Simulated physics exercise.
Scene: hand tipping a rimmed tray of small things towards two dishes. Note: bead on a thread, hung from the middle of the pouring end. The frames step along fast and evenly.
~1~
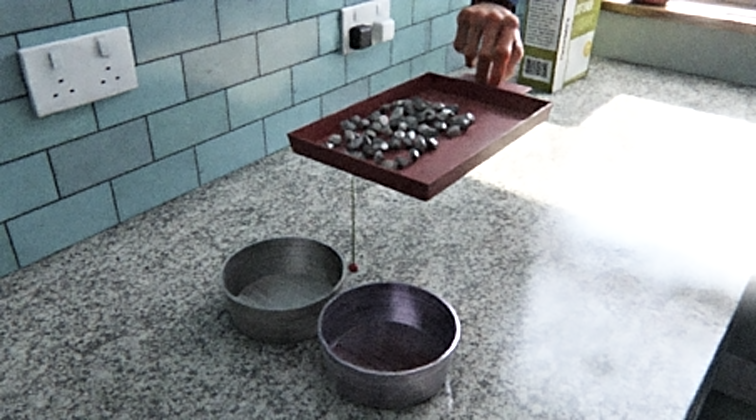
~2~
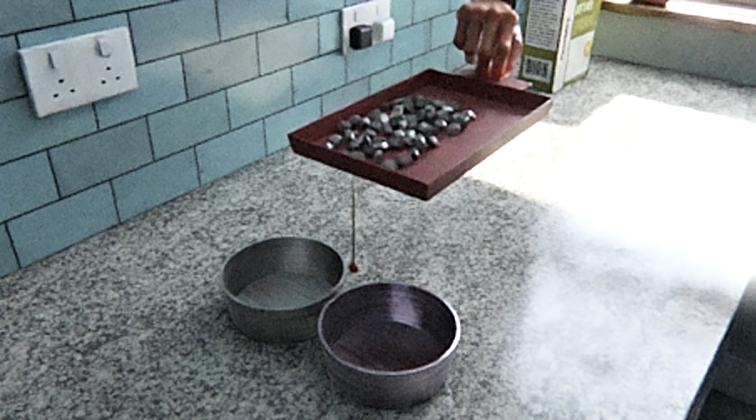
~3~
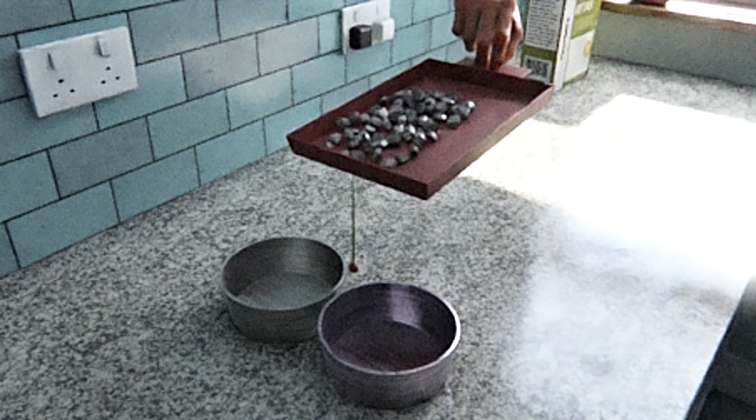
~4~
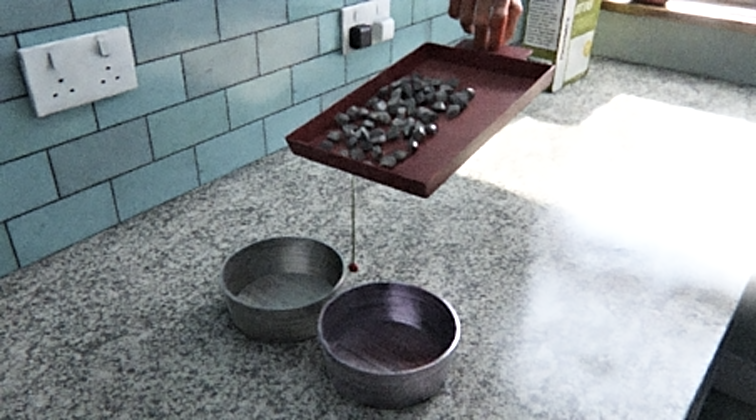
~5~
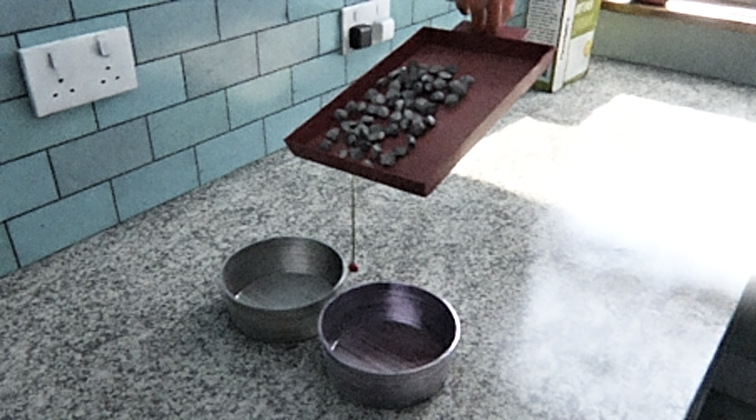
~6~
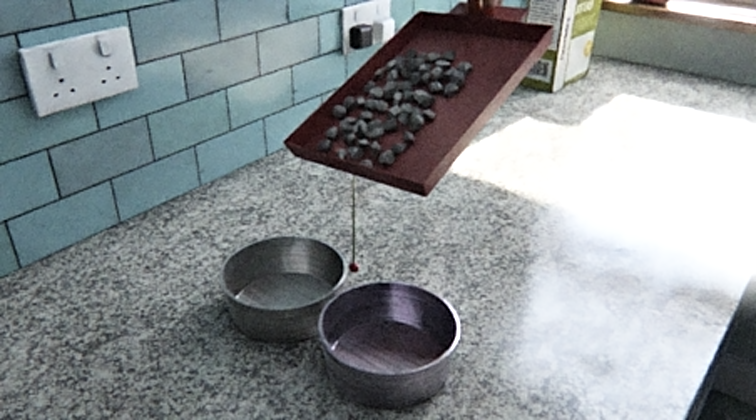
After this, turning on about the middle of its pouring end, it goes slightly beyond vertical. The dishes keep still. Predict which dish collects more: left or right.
Left.
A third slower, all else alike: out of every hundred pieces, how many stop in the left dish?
Estimate: Around 70%.
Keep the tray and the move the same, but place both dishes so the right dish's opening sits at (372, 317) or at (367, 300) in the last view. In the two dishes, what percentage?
About 80 per cent, then about 70 per cent.
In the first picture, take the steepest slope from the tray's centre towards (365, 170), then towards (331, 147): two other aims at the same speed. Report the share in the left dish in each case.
About 50 %, then 100 %.
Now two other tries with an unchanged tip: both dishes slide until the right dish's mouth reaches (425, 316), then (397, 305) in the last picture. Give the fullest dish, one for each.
Case one: The dish at left. Case two: The dish at left.
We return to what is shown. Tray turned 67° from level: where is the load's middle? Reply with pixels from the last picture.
Mark it at roughly (328, 138) in the final frame.
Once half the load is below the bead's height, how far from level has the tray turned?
Angle: Close to 105°.
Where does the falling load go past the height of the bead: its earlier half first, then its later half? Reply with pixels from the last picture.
Earlier half at (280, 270), later half at (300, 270).
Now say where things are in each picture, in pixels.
Corners of the pouring end near (292, 133) and (427, 181), level; middle of the load near (401, 128), bits of gravel; left dish near (239, 315); right dish near (344, 378); bead on its thread near (354, 268), in the first picture.
Corners of the pouring end near (292, 134) and (427, 181), level; middle of the load near (401, 126), in the second picture.
Corners of the pouring end near (291, 135) and (426, 180), tipped barely, lowest at the left corner; middle of the load near (401, 121), in the third picture.
Corners of the pouring end near (290, 136) and (424, 180), tipped a little, lowest at the left corner; middle of the load near (400, 114), in the fourth picture.
Corners of the pouring end near (289, 138) and (422, 179), tipped clearly, lowest at the left corner; middle of the load near (398, 106), in the fifth picture.
Corners of the pouring end near (288, 140) and (421, 180), tipped clearly, lowest at the left corner; middle of the load near (397, 99); left dish near (239, 315); right dish near (345, 378), in the sixth picture.
Shortly afterwards, tray tipped steeply; all but a few on the tray; only a few in the air.
Next, tray tipped past a quarter turn; near a quarter on the tray; only a few in the right dish; near half in the left dish; only a few outside both; near a quarter in the air.
Some moments later, tray tipped past a quarter turn; a little in the right dish; the bulk in the left dish; a little outside both.
In the end, tray tipped past a quarter turn; a little in the right dish; the bulk in the left dish; a little outside both.
